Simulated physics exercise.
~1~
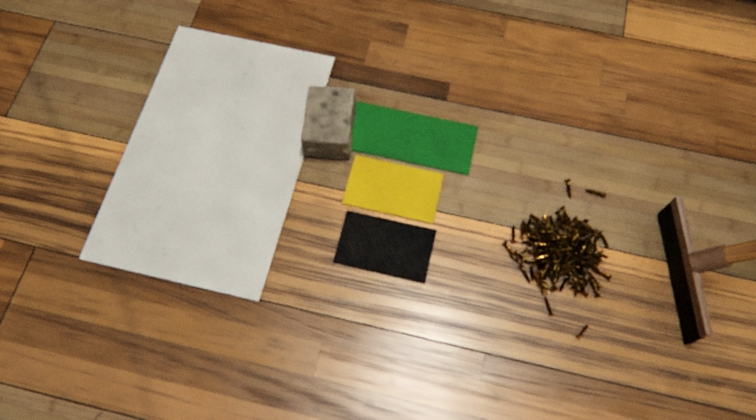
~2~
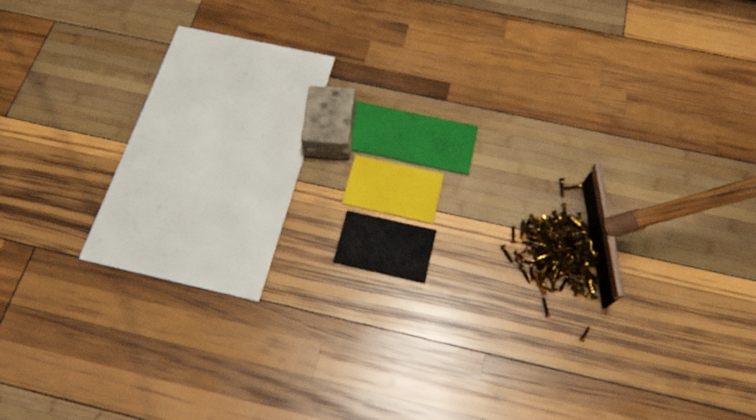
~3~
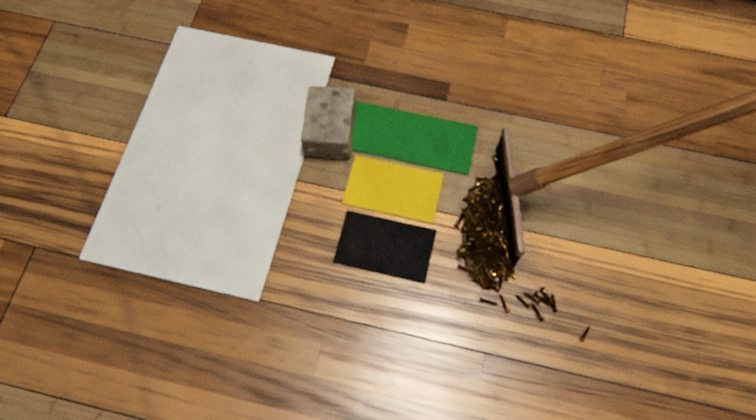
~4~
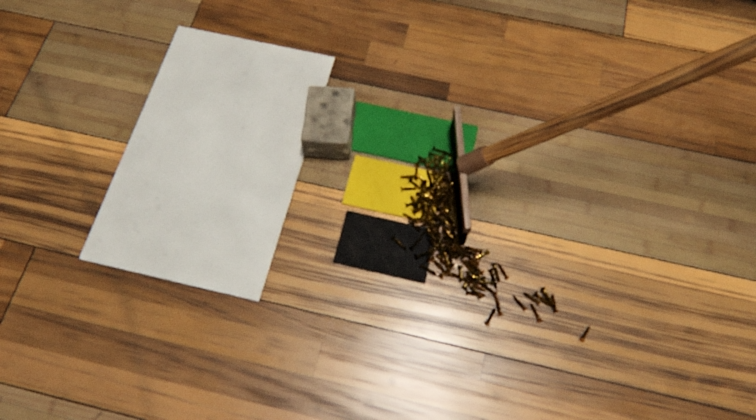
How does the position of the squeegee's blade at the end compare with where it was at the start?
At the start the blade stands on the bare floor at the far right, beyond the heap of screws. By the end it is well to the left and somewhat higher in view, reaching over the right end of the green sheet.
